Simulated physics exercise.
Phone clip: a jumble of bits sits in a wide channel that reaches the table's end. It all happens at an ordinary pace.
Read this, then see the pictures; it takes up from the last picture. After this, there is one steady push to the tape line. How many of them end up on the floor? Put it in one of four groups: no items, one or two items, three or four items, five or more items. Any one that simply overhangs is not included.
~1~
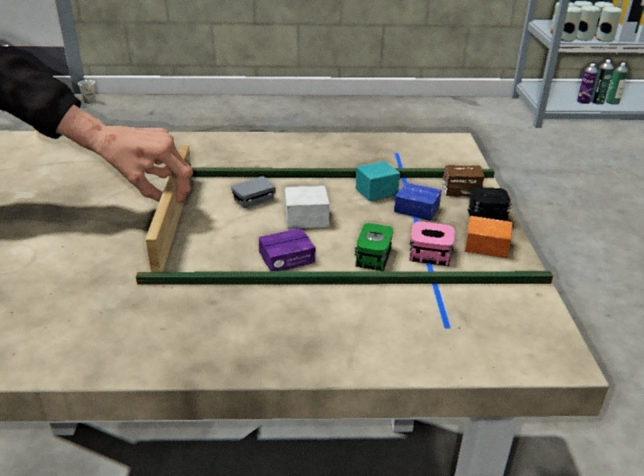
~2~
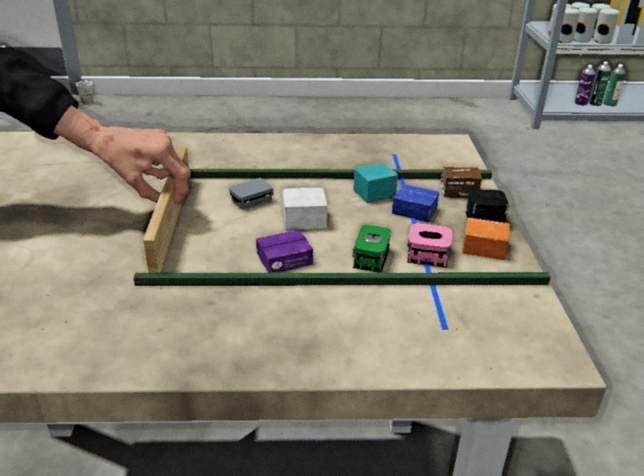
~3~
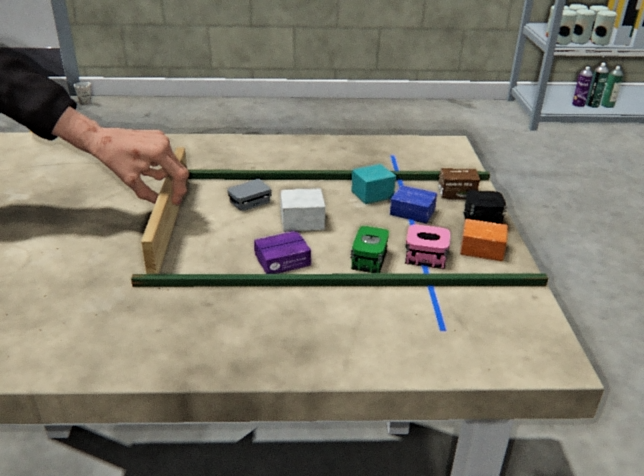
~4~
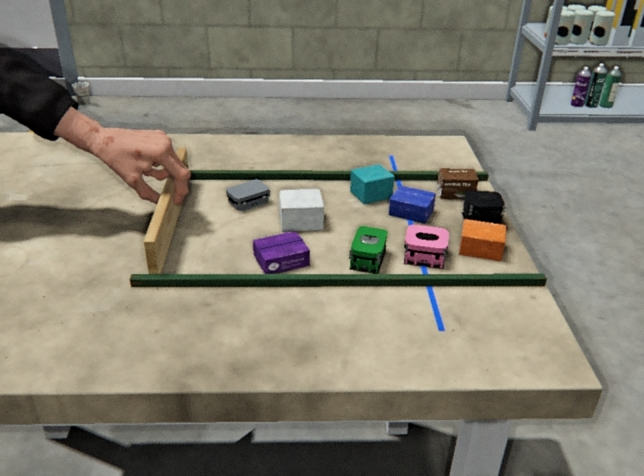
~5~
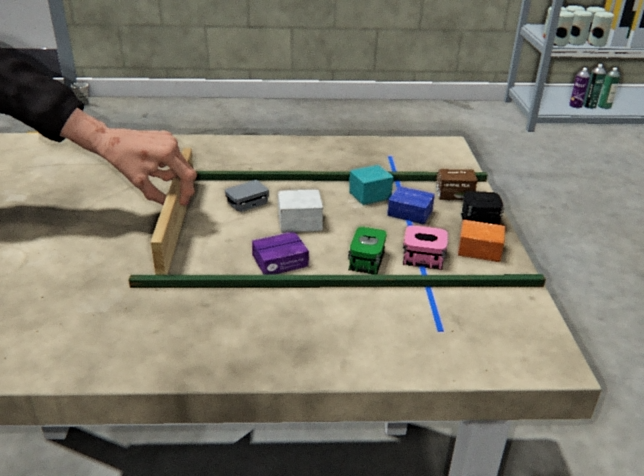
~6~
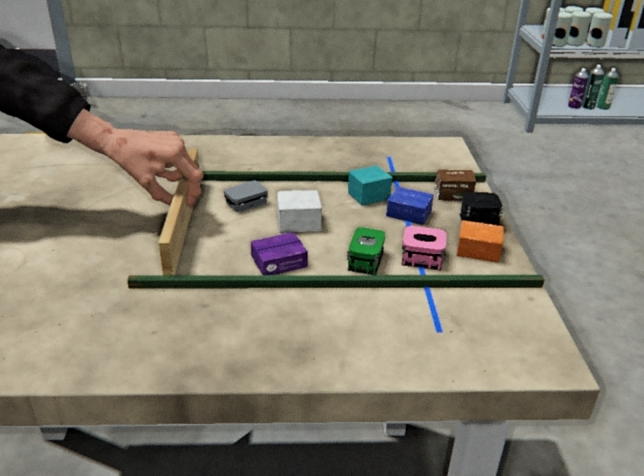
Group: One or two items.
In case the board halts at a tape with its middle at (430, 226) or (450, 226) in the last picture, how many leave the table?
That would be 3, then 3.
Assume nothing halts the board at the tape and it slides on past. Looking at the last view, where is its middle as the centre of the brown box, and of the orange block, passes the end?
Estimated middle: (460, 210), and (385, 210) for the other.
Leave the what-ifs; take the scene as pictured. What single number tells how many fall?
It comes to 1.
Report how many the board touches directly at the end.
Count recorded: 4.
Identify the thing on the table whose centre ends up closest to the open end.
Nearest at the end: The black case.
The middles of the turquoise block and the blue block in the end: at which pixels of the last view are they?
Looks like one lands around (413, 180), and the other around (461, 201).
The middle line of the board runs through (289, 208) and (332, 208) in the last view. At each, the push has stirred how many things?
In order, the tallies are 3 and 6.
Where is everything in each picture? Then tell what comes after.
In the first frame, black case (489, 206); orange block (489, 237); brown box (463, 181); board (172, 204); tape (417, 222).
In the second frame, orange block (486, 238); blue block (416, 203).
In the third frame, brown box (459, 184); board (168, 206).
In the fourth frame, black case (483, 209); grey case (248, 197).
In the fifth frame, orange block (482, 241); purple box (280, 253).
In the sixth frame, black case (481, 210); orange block (480, 241); brown box (455, 185); board (183, 207); tape (409, 226).
Soon after, none off yet; black case at rest near (481, 210); orange block at rest near (480, 241); brown box at rest near (455, 185).
In the end, the number that fall off is one or two; gone, orange block.
